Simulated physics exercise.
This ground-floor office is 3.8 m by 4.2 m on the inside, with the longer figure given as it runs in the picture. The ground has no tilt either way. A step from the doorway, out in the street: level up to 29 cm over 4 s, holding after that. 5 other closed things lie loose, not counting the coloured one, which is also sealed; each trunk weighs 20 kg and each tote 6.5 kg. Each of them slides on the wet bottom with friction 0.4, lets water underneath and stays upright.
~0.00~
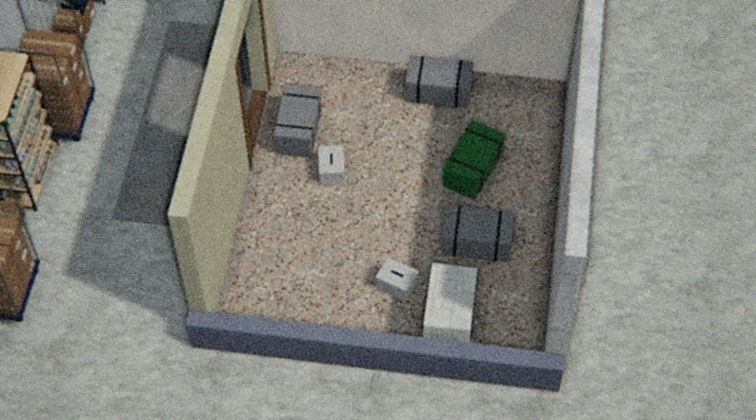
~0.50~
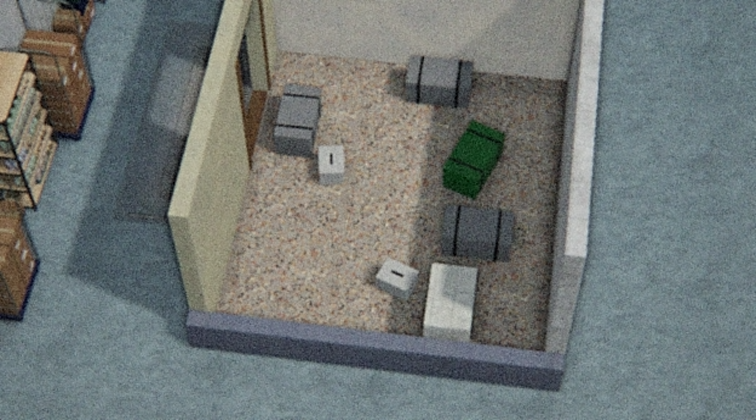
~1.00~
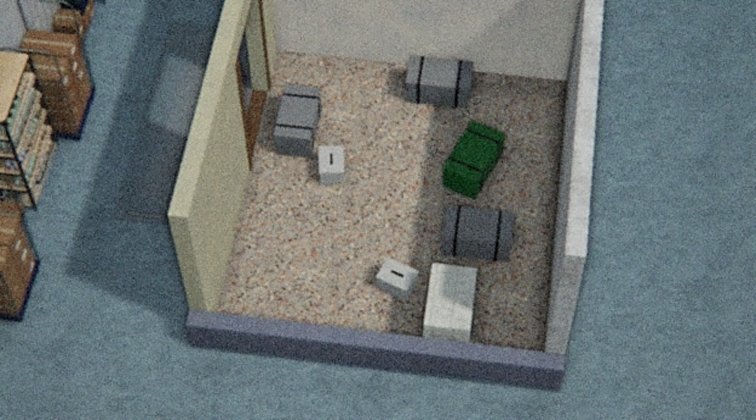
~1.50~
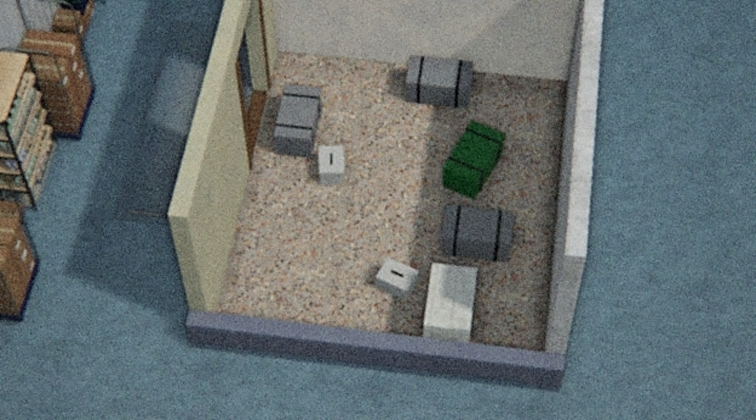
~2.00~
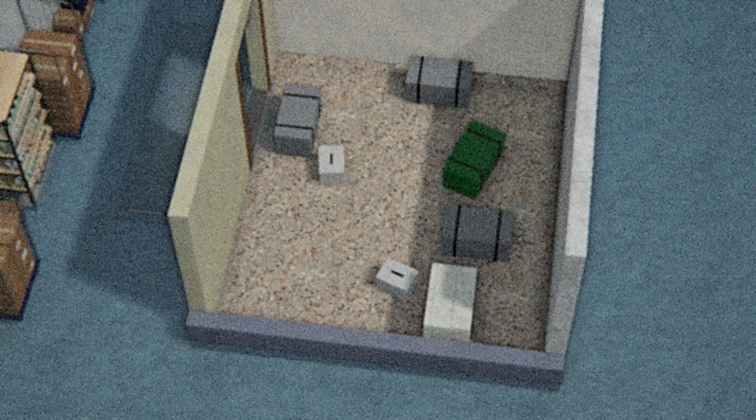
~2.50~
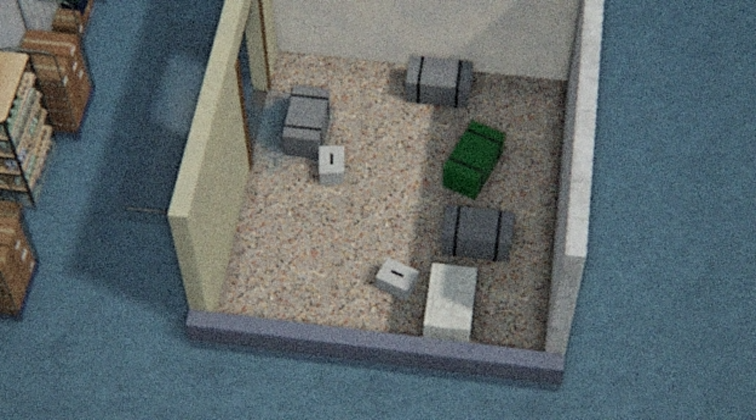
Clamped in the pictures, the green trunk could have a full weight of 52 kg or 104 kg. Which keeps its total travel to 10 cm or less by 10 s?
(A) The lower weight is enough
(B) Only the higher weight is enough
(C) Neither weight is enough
B.
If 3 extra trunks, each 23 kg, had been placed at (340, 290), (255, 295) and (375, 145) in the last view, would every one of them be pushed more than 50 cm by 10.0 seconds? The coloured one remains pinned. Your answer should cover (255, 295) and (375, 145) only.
Taking them in order, the first is inside the line and the second is beyond the line.
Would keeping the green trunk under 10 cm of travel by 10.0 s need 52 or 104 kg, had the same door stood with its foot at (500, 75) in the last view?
Lab note: Upper mass required.
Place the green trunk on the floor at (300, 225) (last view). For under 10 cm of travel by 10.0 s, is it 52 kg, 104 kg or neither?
Here the lighter suffices.
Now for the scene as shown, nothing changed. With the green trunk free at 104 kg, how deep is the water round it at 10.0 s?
Close to 15 cm deep.
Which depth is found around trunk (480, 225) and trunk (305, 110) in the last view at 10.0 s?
Around 19 cm and 16 cm.
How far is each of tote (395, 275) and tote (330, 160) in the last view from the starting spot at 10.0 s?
First 150 cm, then 300 cm.
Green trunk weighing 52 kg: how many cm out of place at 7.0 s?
Roughly 20 cm.
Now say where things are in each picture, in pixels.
In the first picture, the green trunk at (474, 150) rests on the ground; 0.0 m2 under water; 0 of 6 have shifted.
In the second picture, the green trunk at (474, 150), on the bottom; water covers 0.0 m2; 0 of 6 have shifted.
In the third picture, the green trunk at (474, 150) rests on the ground; water covers 0.0 m2; 0 of 6 have shifted.
In the fourth picture, the green trunk at (474, 150) rests on the ground; water covers 0.0 m2; 0 of 6 have shifted.
In the fifth picture, the green trunk at (474, 150) rests on the ground; water covers 0.2 m2; 0 of 6 have shifted.
In the sixth picture, the green trunk at (474, 150), on the bottom; 0.5 m2 under water; 1 of 6 have shifted.
After 3.5 s the green trunk would be 0 cm from its start with 52 kg and 0 cm from its start with 104 kg; 0 cm of water round it then.
After 4.5 s the green trunk would be 1 cm from its start with 52 kg and 0 cm from its start with 104 kg; 2 cm of water round it then.
After 7.0 s the green trunk would be 21 cm from its start with 52 kg and 1 cm from its start with 104 kg; 9 cm of water round it then.
After 10.0 s the green trunk would be 123 cm from its start with 52 kg and 1 cm from its start with 104 kg; 15 cm of water round it then.
